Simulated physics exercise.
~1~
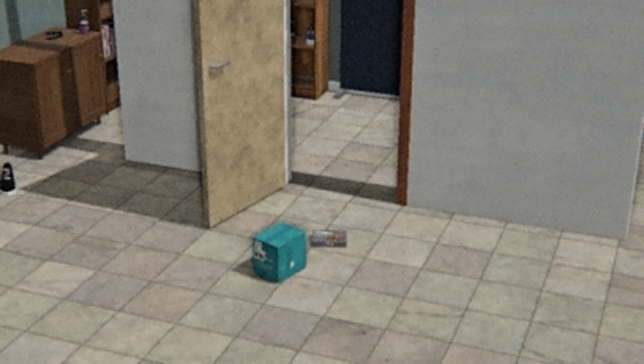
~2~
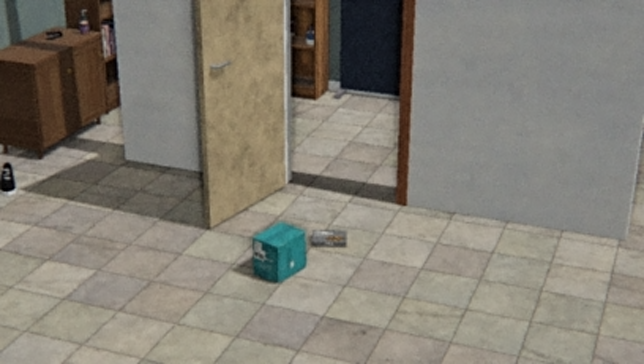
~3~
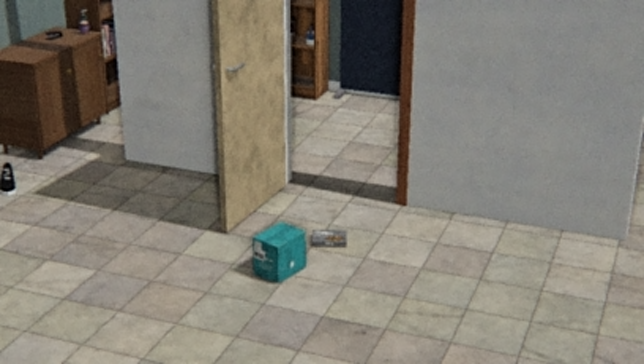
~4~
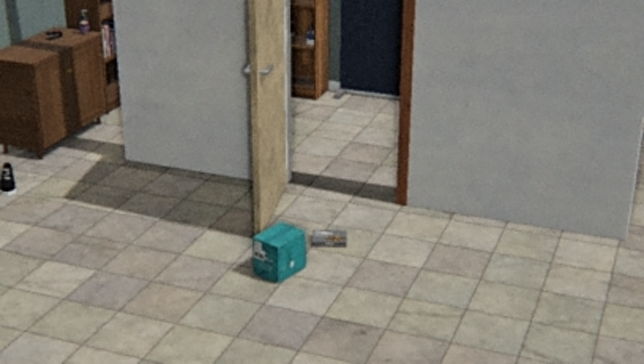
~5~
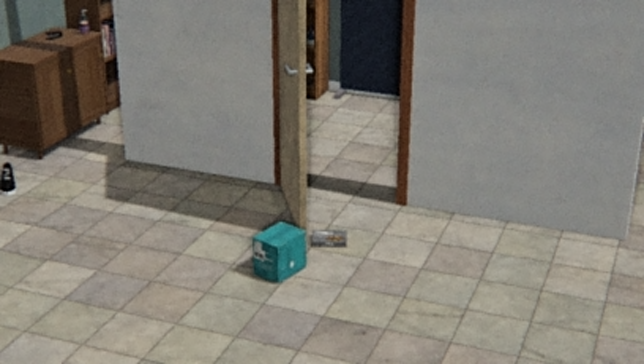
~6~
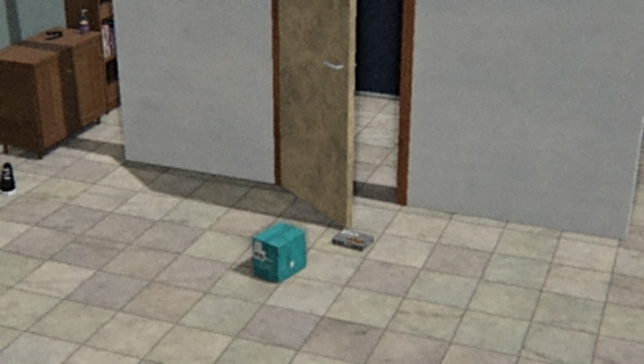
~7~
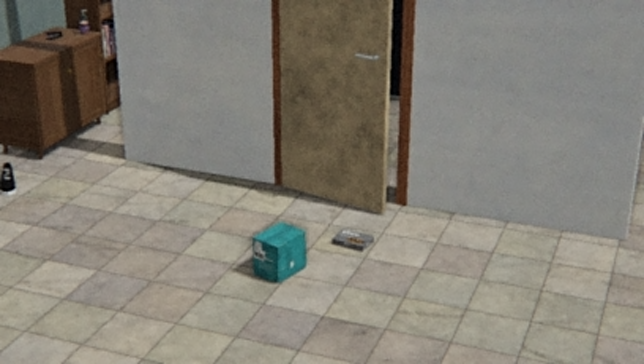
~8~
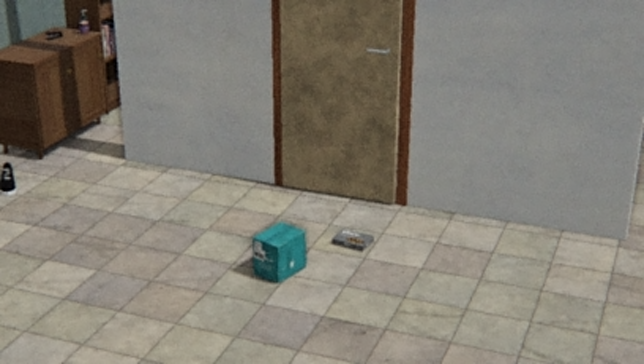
A pale wooden door stands wide open in a light grey wall, seen from a high, still viewpoint over a tiled floor. A turquoise box sits on the tiles in front of the doorway, with a small grey packet just to its right and a brown cabinet at the far left. With nobody in view, the door begins to swing toward the right, passing behind the box without moving it. As it sweeps on, the packet shifts a little to the right. The door keeps turning and ends fully shut in its reddish-brown frame, with both objects lying in front.
